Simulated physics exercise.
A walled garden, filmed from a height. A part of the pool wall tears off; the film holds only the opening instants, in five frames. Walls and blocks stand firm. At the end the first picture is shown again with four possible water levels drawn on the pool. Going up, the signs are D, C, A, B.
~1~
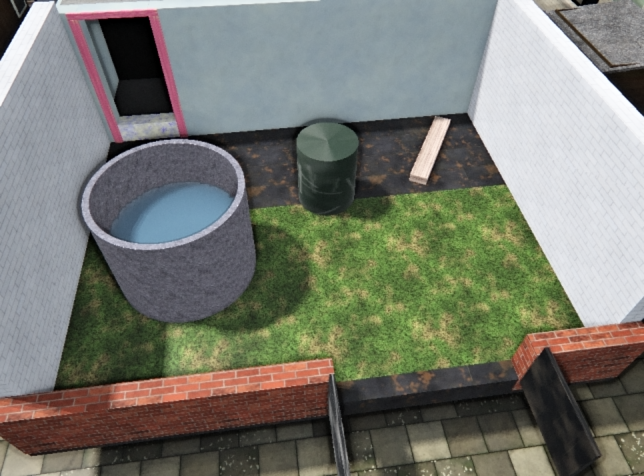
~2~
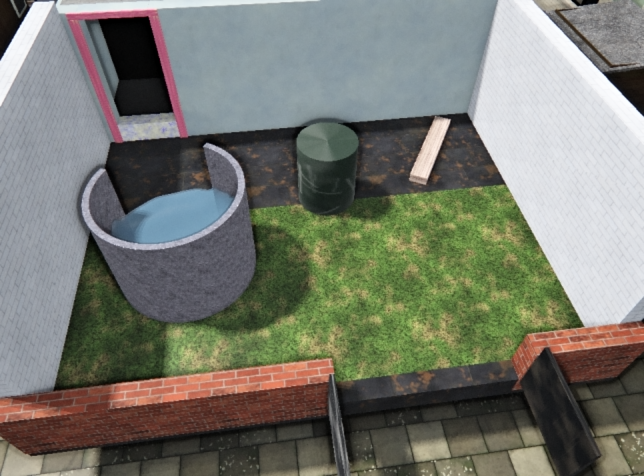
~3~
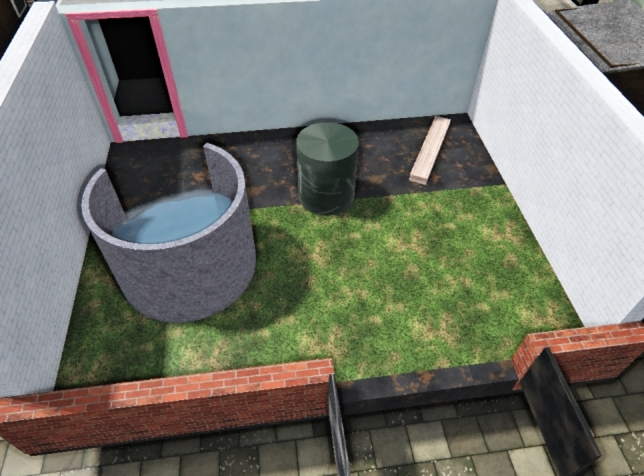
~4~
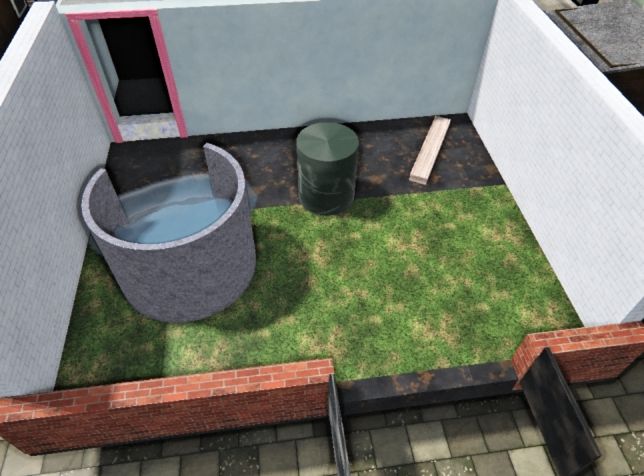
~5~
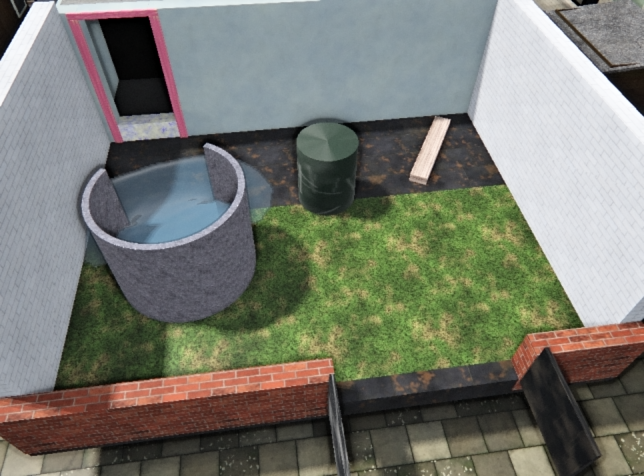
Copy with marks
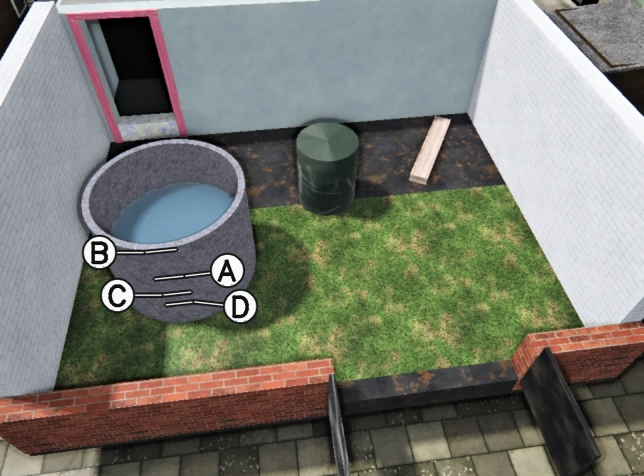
Walled garden with a round grey pool, its back section disappearing and water spreading out across the ground behind and beside it.
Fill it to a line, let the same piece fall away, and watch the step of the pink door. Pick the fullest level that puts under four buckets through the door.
Take C.
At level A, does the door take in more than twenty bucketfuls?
No, less.
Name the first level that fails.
Level A.
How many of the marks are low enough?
Two.
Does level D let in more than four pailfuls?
No.
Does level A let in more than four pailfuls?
Yes.
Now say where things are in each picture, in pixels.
Water in the pool at rest, its middle at (177, 226); foot of the pink doorway at (152, 139); open gate at (432, 343), in the first frame.
Water covers 1 % of the ground, its front hidden from here, in the second frame.
Water covers 4 % of the ground, its front hidden from here, in the third frame.
Front seen at (92, 225), 8 % of the ground wet, in the fourth frame.
Front seen at (263, 187), 13 % of the ground wet, in the fifth frame.
On the marked copy, A at (170, 277); B at (159, 251); C at (176, 293); D at (180, 303); from the bottom up D, C, A, B.
If A is chosen, about 10 bucketfuls get in.
If B is chosen, dozens of bucketfuls pour in.
If C is chosen, a bucket or two gets in.
If D is chosen, nothing gets over.
